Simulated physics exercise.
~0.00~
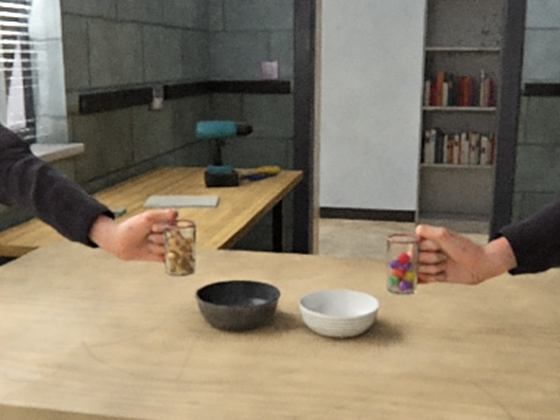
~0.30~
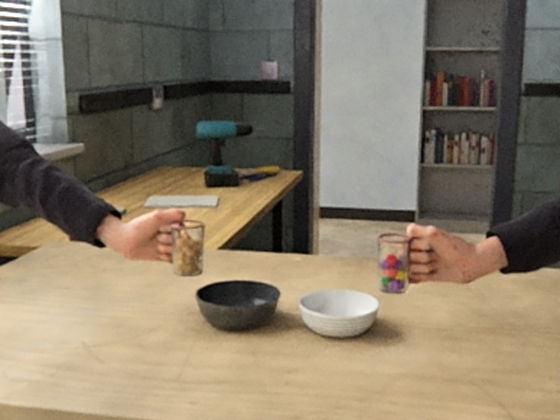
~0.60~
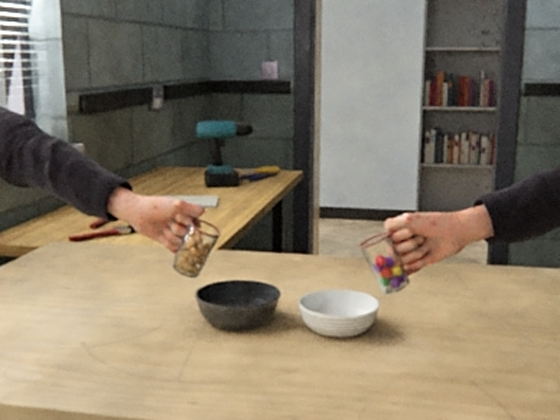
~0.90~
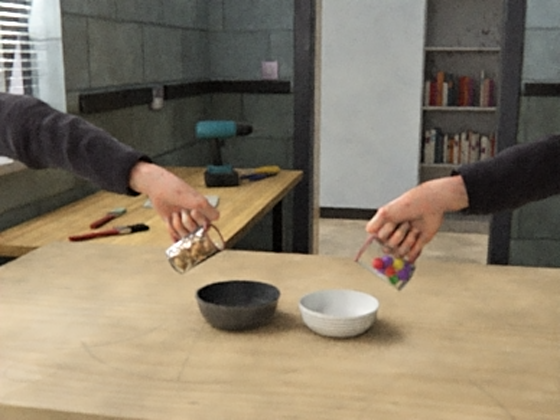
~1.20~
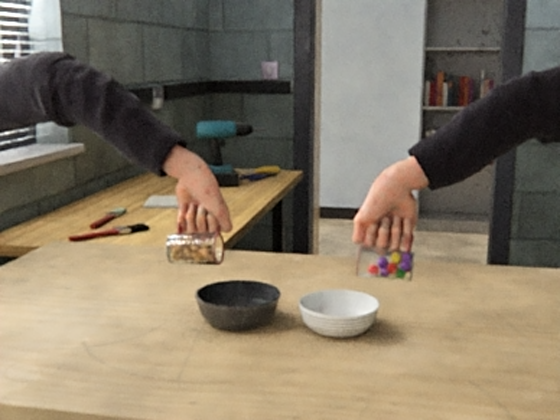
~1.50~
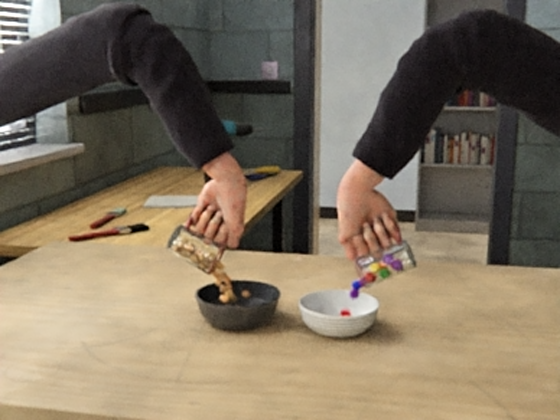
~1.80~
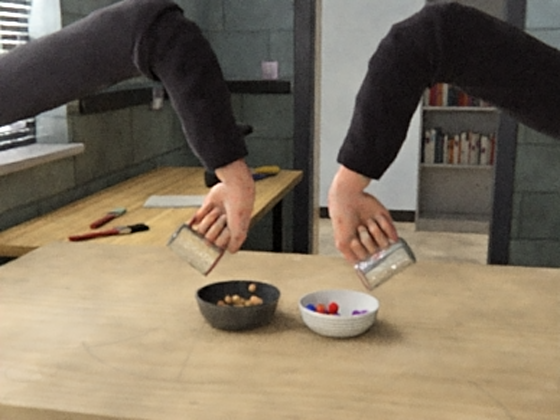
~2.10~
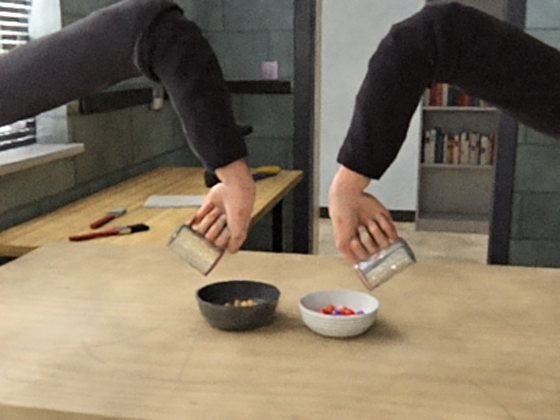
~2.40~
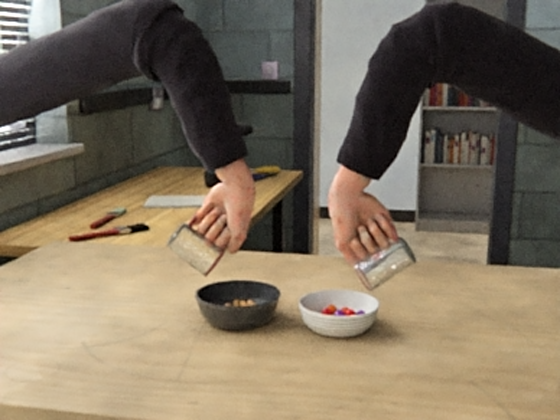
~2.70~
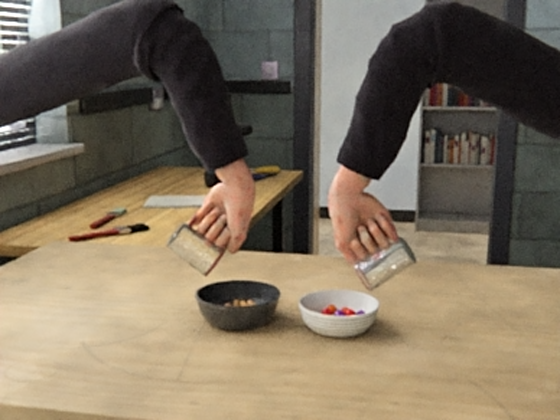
Two hands tipped clear cups over a pair of bowls on a wooden counter, pouring brown nut-like pieces into the dark bowl on the left and colorful candy-like pieces into the white one on the right, until everything settled inside the bowls.
